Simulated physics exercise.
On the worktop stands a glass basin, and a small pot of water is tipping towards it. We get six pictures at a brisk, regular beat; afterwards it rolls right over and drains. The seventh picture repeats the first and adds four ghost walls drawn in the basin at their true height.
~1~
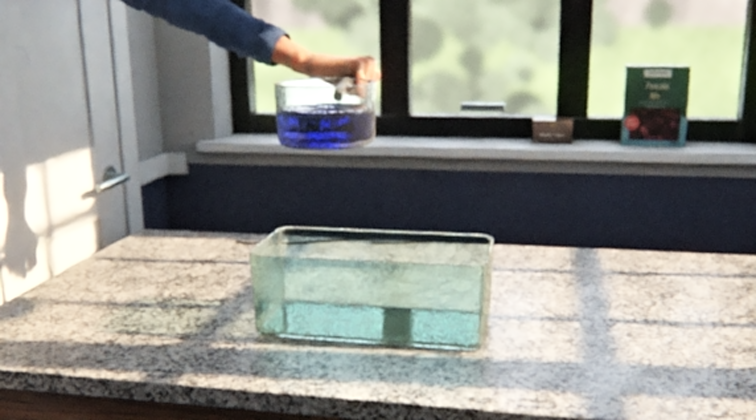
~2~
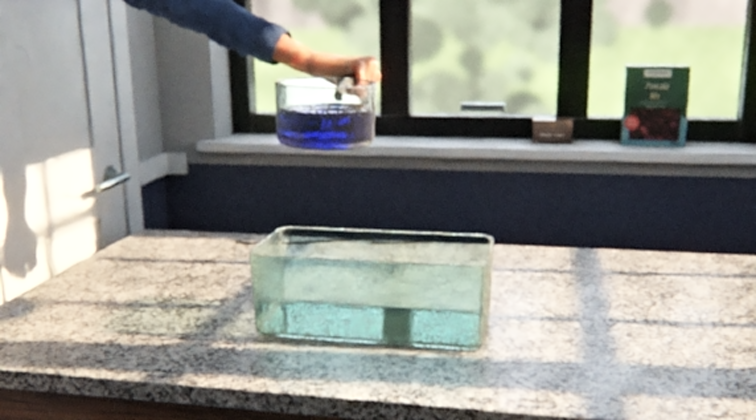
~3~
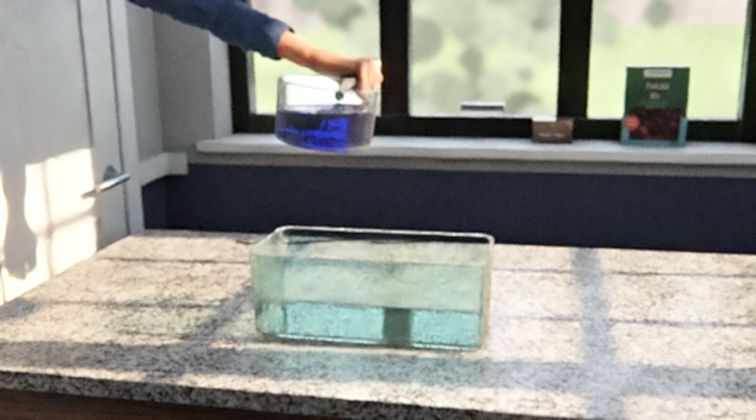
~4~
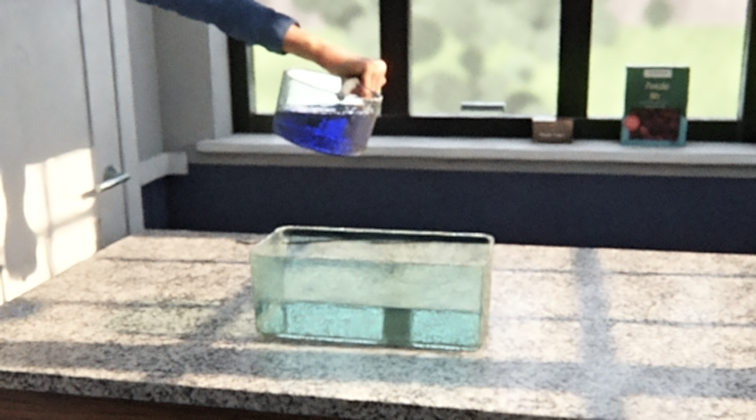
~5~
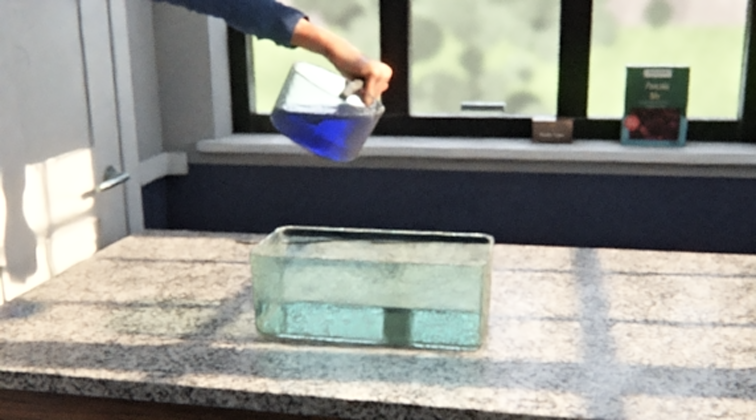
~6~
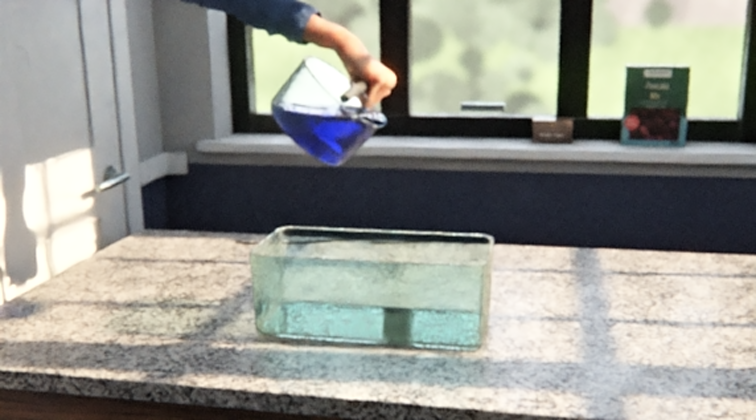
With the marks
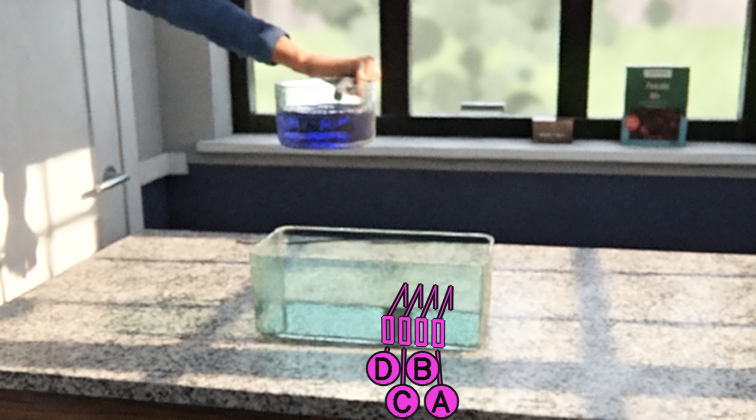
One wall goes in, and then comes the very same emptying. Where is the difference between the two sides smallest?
It is C.
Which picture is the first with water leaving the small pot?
Picture 6.
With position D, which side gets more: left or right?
The right one.
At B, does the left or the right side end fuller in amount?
The left side.
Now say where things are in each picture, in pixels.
In the first picture, upright, lip at (372, 82); basin from (257, 333) to (484, 348); nothing has left yet.
In the second picture, upright, lip at (373, 84); nothing has left yet.
In the third picture, tipped about 8°, lip at (376, 89); nothing has left yet.
In the fourth picture, tipped about 17°, lip at (379, 98); nothing has left yet.
In the fifth picture, tipped about 29°, lip at (381, 110); nothing has left yet.
In the sixth picture, tipped about 43°, lip at (380, 123); water is over the lip, down to (380, 123).
On the marked copy, A at (437, 351); B at (420, 350); C at (404, 349); D at (387, 348).
With A, about 87 % ends left of the wall and 10 % right of it; 3 % is lost outside.
With B, about 72 % ends left of the wall and 25 % right of it; 3 % is lost outside.
With C, about 48 % ends left of the wall and 49 % right of it.
With D, about 28 % ends left of the wall and 70 % right of it.
